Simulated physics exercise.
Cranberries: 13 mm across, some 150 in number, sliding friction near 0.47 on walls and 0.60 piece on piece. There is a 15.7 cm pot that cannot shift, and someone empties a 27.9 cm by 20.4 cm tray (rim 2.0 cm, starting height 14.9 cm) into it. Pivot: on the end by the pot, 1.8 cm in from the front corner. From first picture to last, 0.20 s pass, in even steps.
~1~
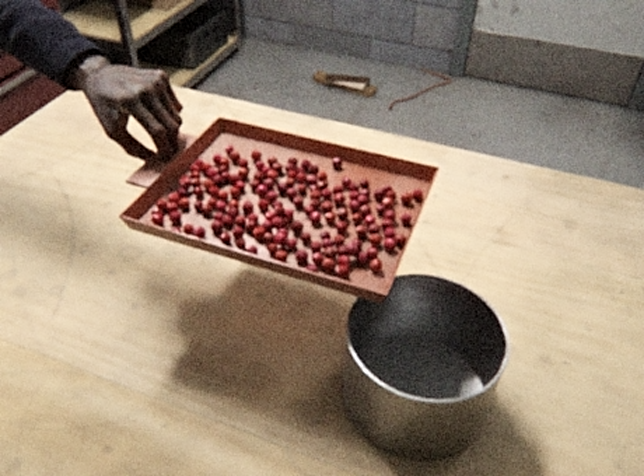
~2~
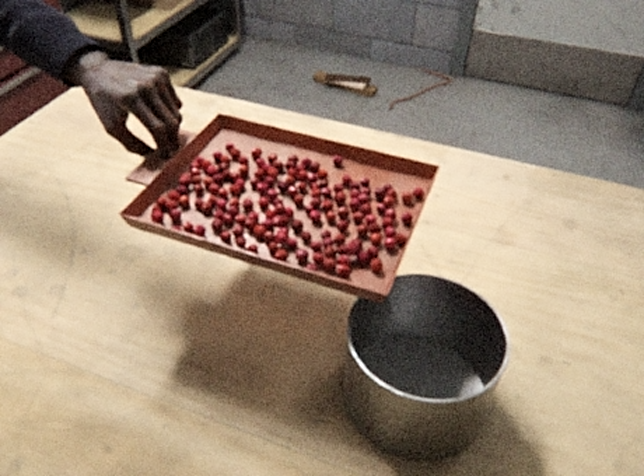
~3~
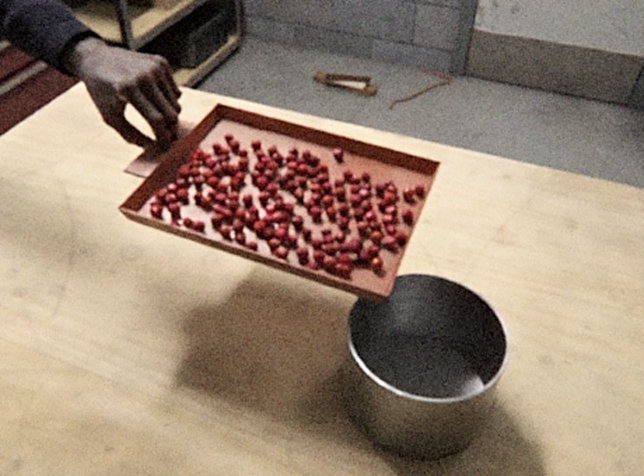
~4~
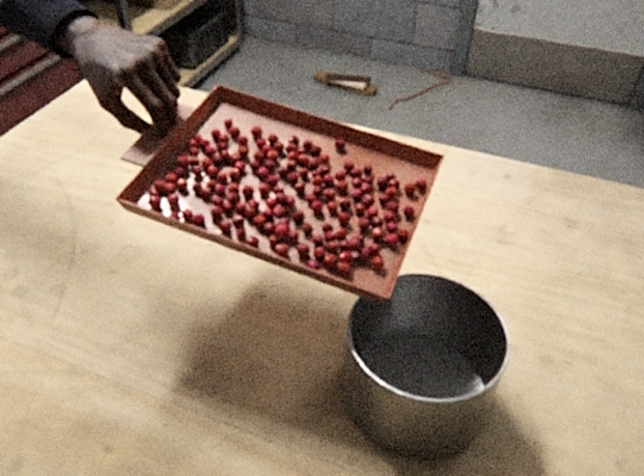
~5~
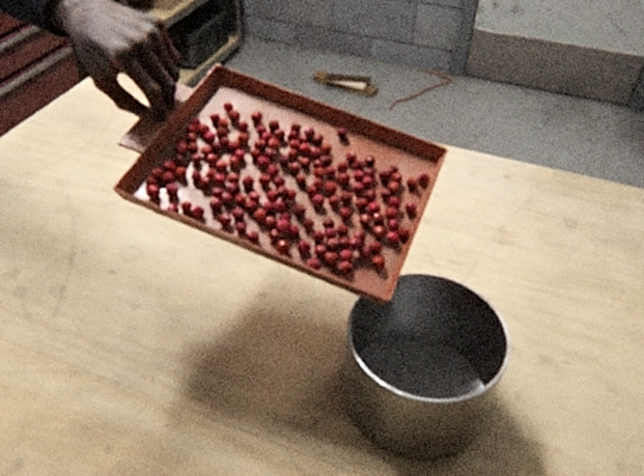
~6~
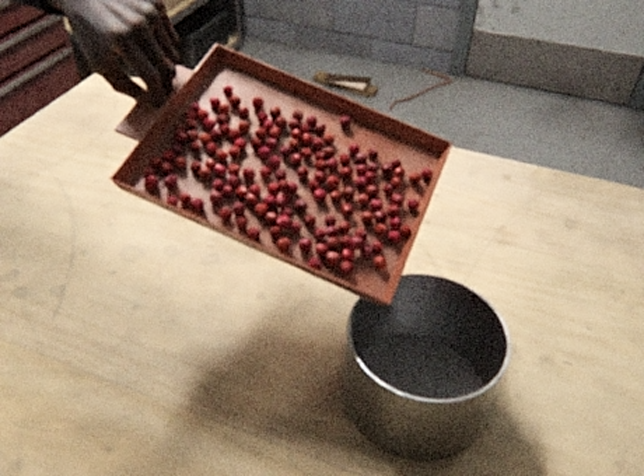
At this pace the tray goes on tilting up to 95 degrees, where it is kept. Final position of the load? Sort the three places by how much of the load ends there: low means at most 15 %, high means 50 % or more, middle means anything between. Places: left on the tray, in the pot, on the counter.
Tray - low, pot - high, counter - middle.
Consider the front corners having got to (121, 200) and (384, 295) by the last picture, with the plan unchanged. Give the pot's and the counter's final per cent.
Split: Pot = 40, counter = 60.
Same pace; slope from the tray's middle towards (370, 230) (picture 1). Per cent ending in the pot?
I'd say close to 60 %.
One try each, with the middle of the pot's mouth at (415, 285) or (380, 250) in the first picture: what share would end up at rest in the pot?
In order, about 10 and about 0 per cent.
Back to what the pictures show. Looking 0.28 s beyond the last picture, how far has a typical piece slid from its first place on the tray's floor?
It has moved some 5 cm from its start.
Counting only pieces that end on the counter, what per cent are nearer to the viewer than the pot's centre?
About 100 percent of the spill.
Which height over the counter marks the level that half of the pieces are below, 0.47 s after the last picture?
Height: Around 22 cm.
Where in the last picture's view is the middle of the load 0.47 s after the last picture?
At that time the load is centred around (375, 256).
Then, 0.28 s after the last picture, tilt 57 degrees; the tray holds 100 %, the pot 0 %.
Then, 0.47 s after the last picture, tilt 83 degrees; the tray holds 95 %, the pot 5 %.
Then, 0.77 s after the last picture, tilt 95 degrees; the tray holds 5 %, the pot 75 %.
In the end, tray 0 %, pot 75 %, counter 20 %.
